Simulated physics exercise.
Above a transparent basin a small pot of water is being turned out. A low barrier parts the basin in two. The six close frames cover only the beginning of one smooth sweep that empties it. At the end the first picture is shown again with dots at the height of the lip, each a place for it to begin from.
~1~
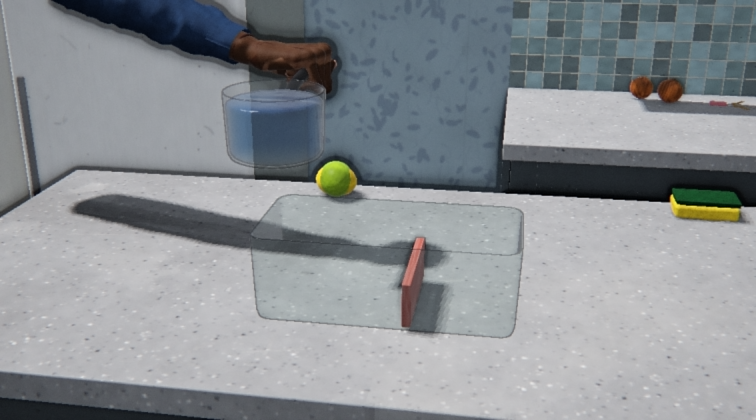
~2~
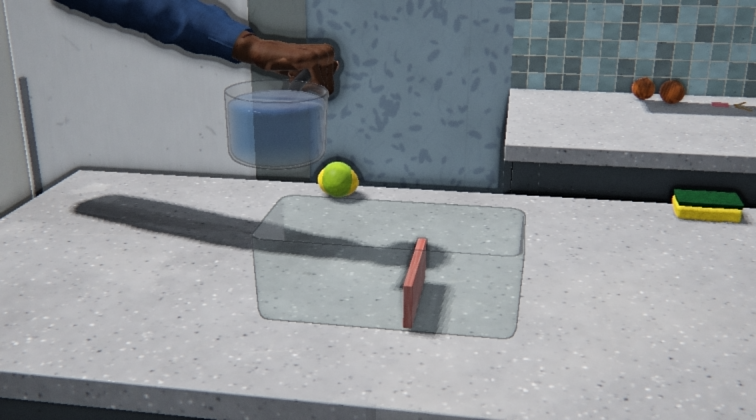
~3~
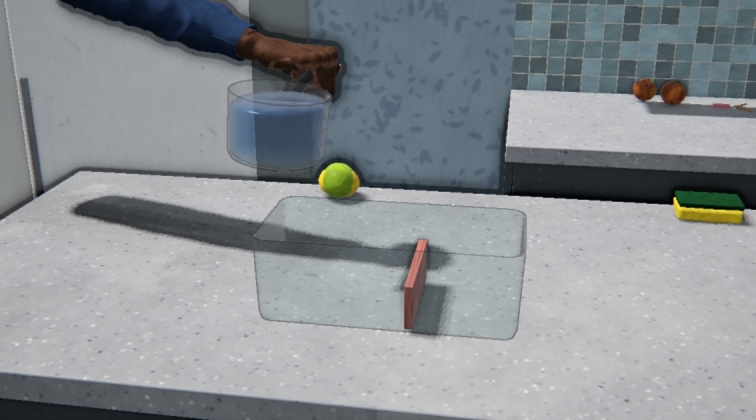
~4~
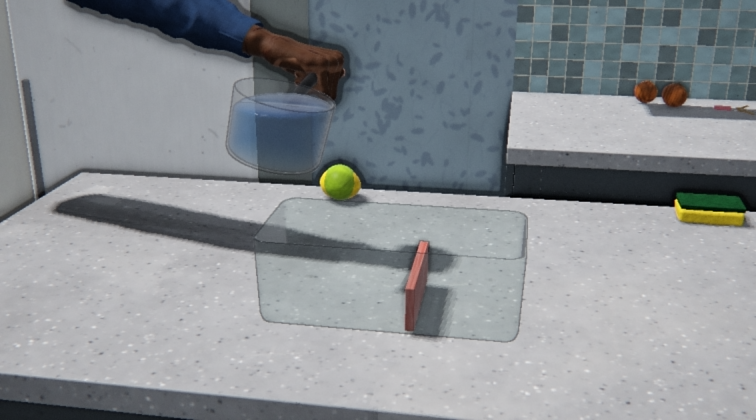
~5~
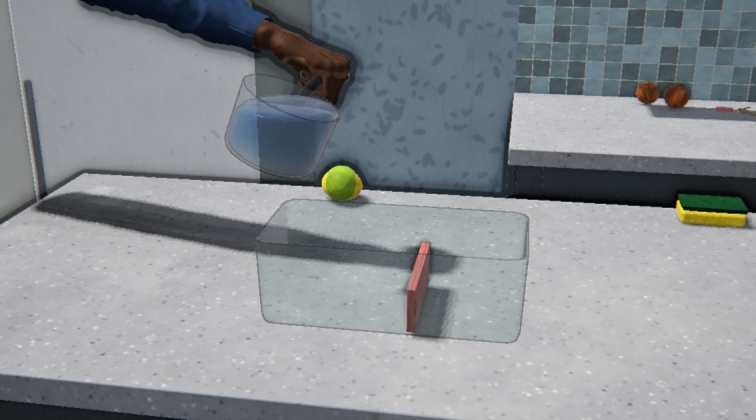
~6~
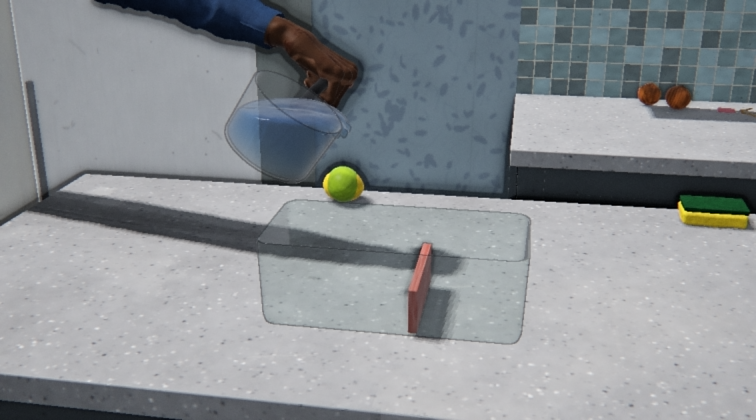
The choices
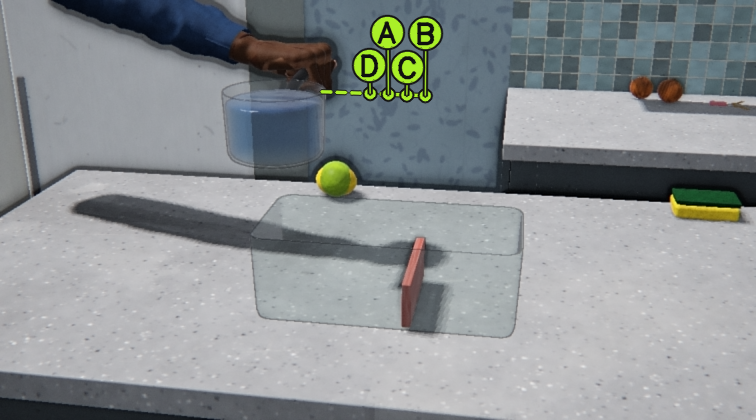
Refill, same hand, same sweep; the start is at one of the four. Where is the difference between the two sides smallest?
The answer is dot D.
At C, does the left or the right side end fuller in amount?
The right one.
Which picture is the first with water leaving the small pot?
Picture 5.
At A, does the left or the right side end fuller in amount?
More ends on the right.
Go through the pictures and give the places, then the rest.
In the first frame, upright, lip at (322, 91); basin from (257, 315) to (515, 335); top of the wall at (414, 260); nothing has left yet.
In the second frame, upright, lip at (324, 93); nothing has left yet.
In the third frame, tipped about 6°, lip at (328, 98); nothing has left yet.
In the fourth frame, tipped about 13°, lip at (332, 107); nothing has left yet.
In the fifth frame, tipped about 23°, lip at (337, 117); water is over the lip, down to (337, 117).
In the sixth frame, tipped about 34°, lip at (340, 129); water is over the lip, down to (345, 135).
On the marked copy, A at (388, 94); B at (425, 95); C at (406, 95); D at (370, 93).
For dot A, about 22 % ends left of the wall and 77 % right of it.
For dot B, about 6 % ends left of the wall and 93 % right of it.
For dot C, about 4 % ends left of the wall and 94 % right of it.
For dot D, about 46 % ends left of the wall and 53 % right of it.
